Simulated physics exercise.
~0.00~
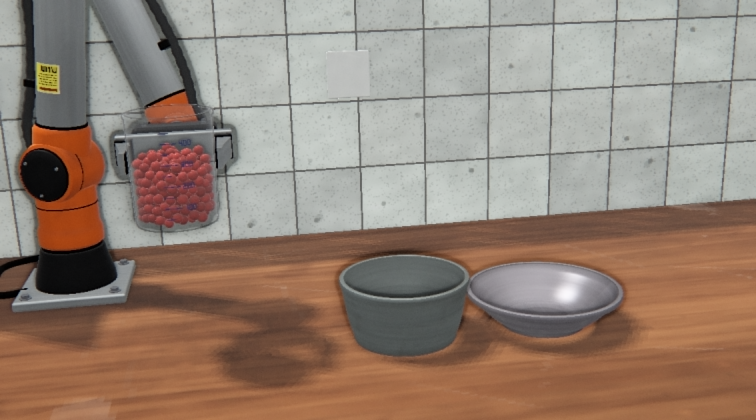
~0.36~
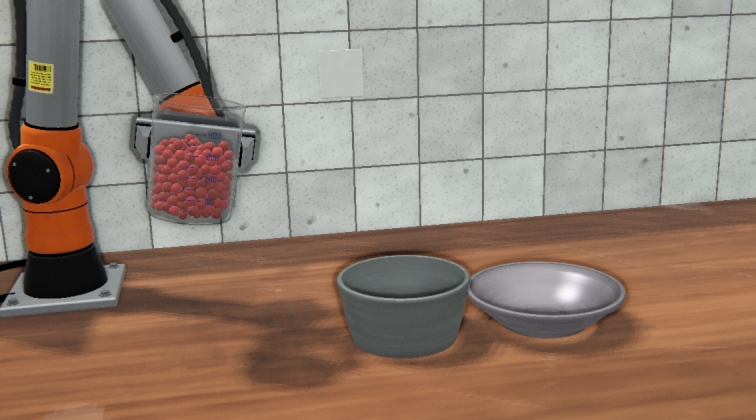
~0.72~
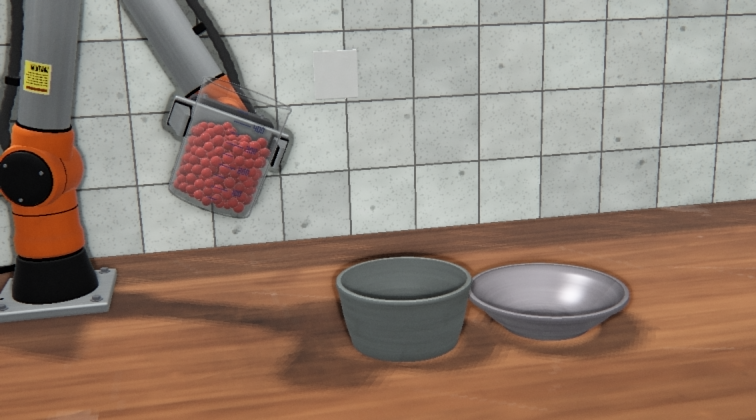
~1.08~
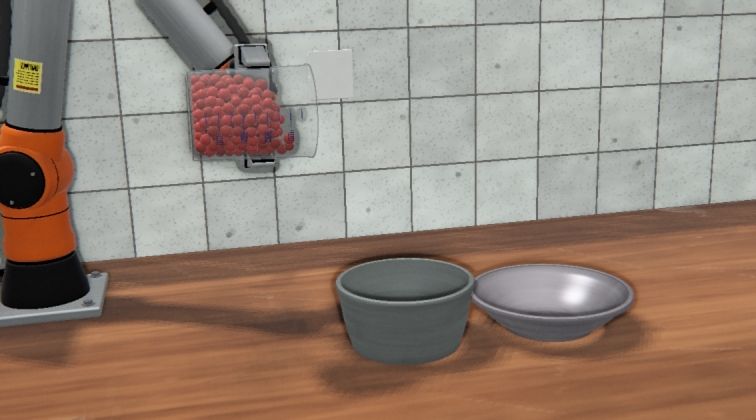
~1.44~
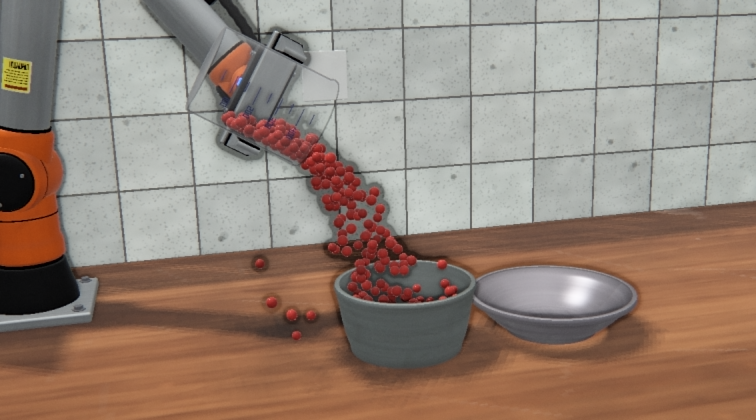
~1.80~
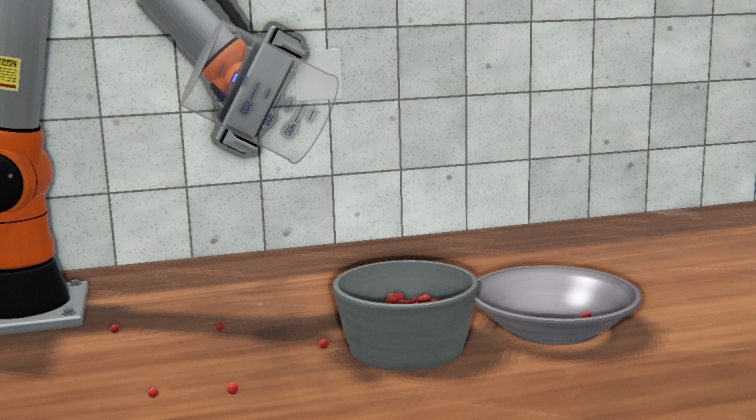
A robot arm carried a clear cup of red beads to the right, lifting and tipping it until they poured into the dark gray bowl, leaving the cup empty, a few beads scattered on the wooden table and one in the shallower bowl.
